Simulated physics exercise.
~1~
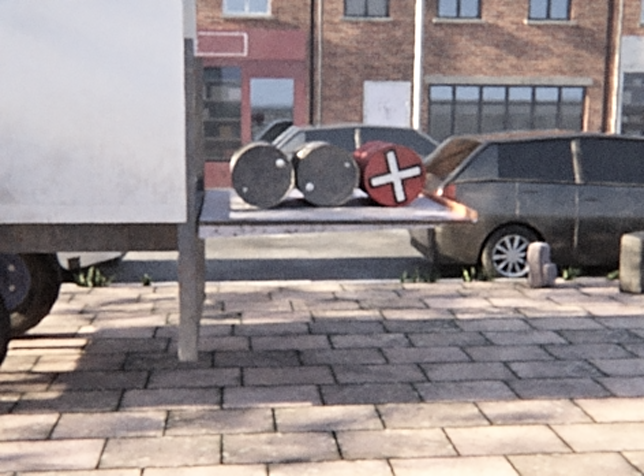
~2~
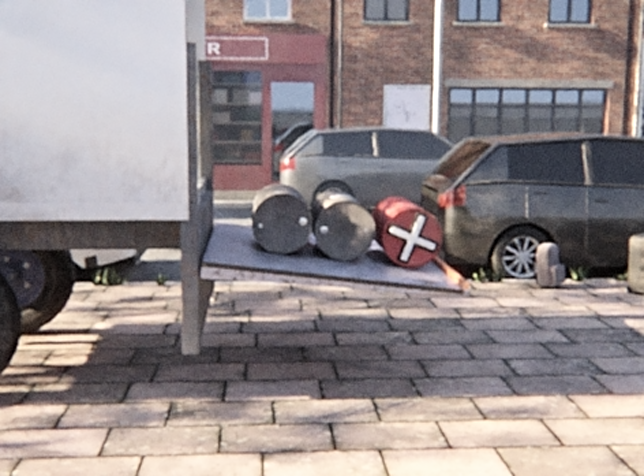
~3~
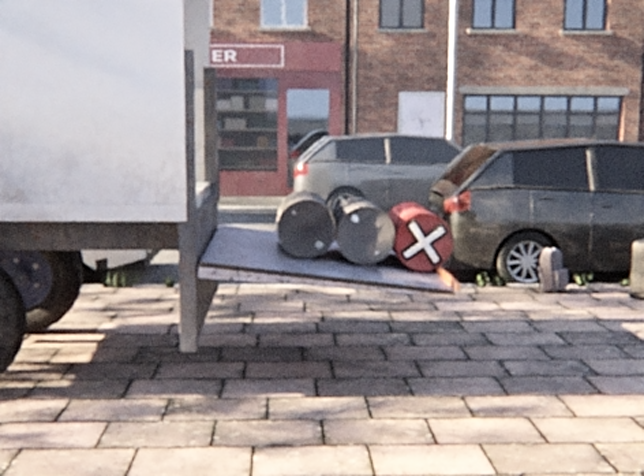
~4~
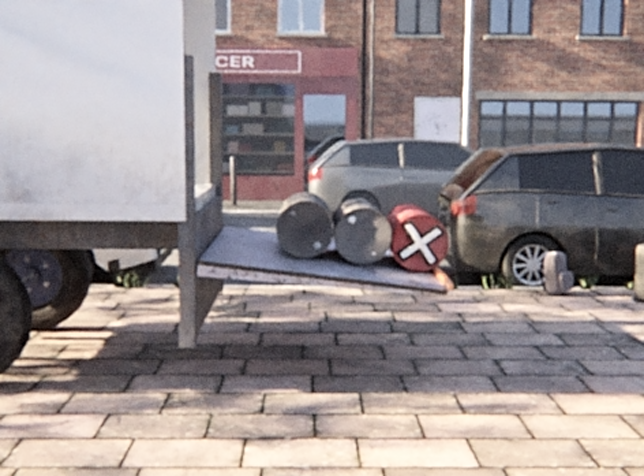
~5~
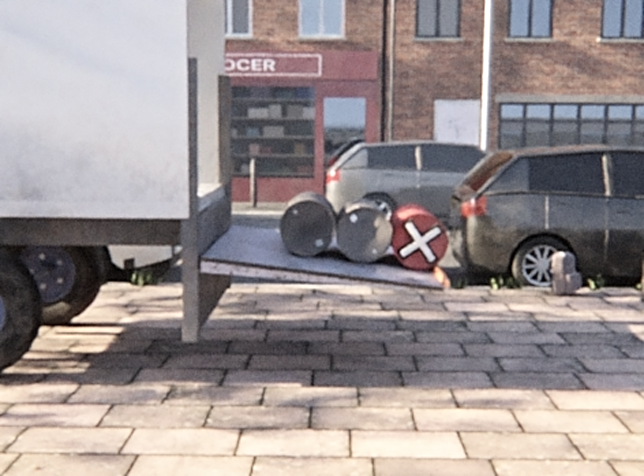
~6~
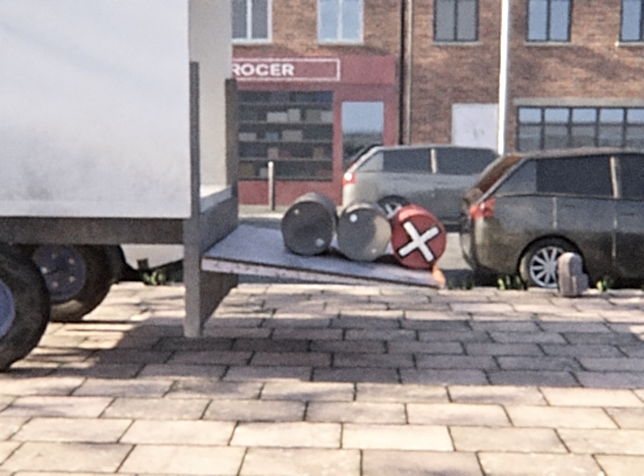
On a paved street outside a grocer, a truck's tail-lift dropped a little and tipped outwards, and two dark drums and a red one with a white cross rolled slightly right, then settled together on the slope, the red one still aboard near the edge.
